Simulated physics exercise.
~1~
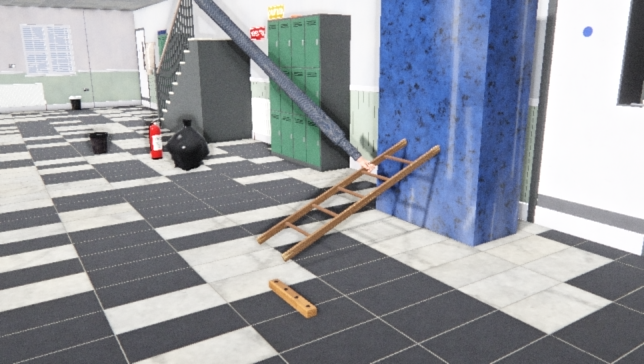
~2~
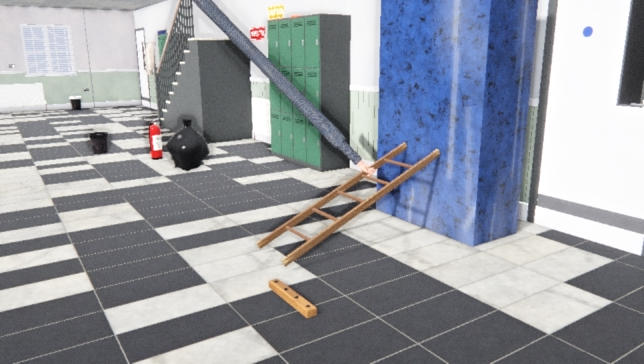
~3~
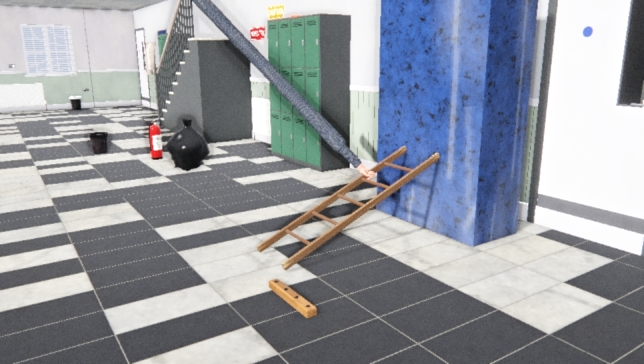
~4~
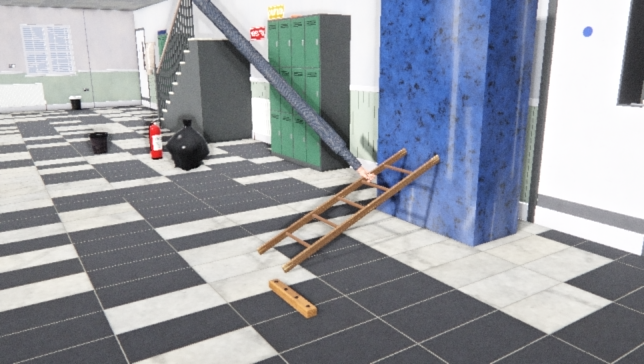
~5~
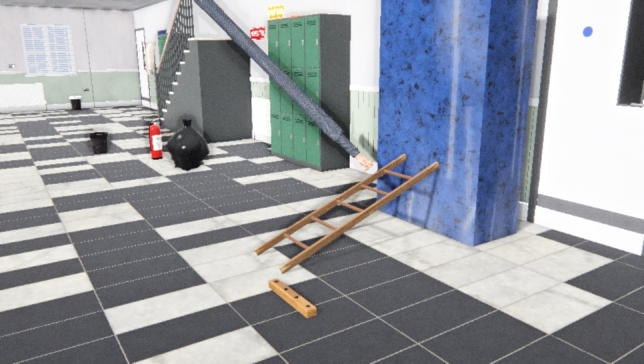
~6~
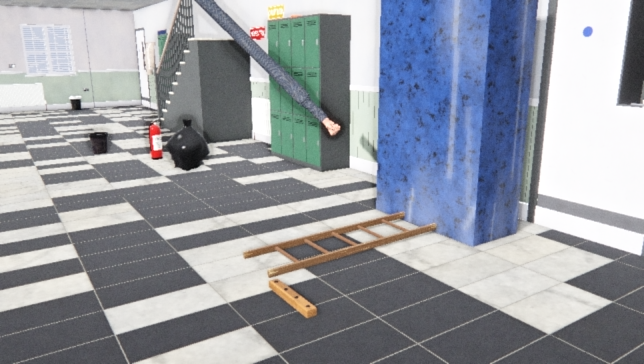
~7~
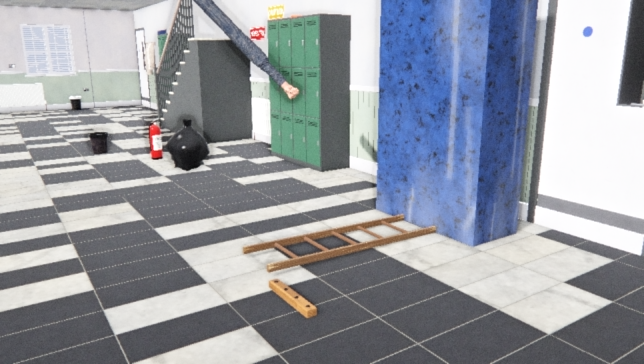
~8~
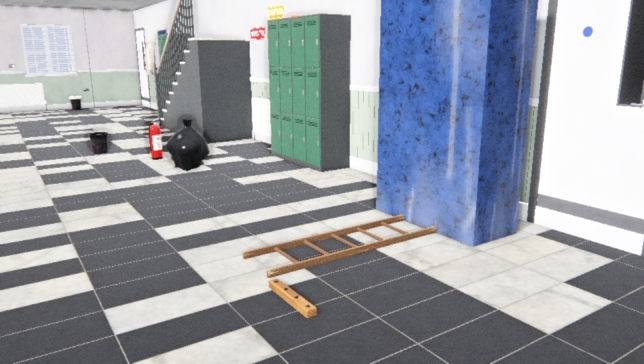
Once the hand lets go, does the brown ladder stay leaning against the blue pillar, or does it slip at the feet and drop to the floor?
It slips at the feet and drops, ending up flat on the tiled floor beside the pillar.
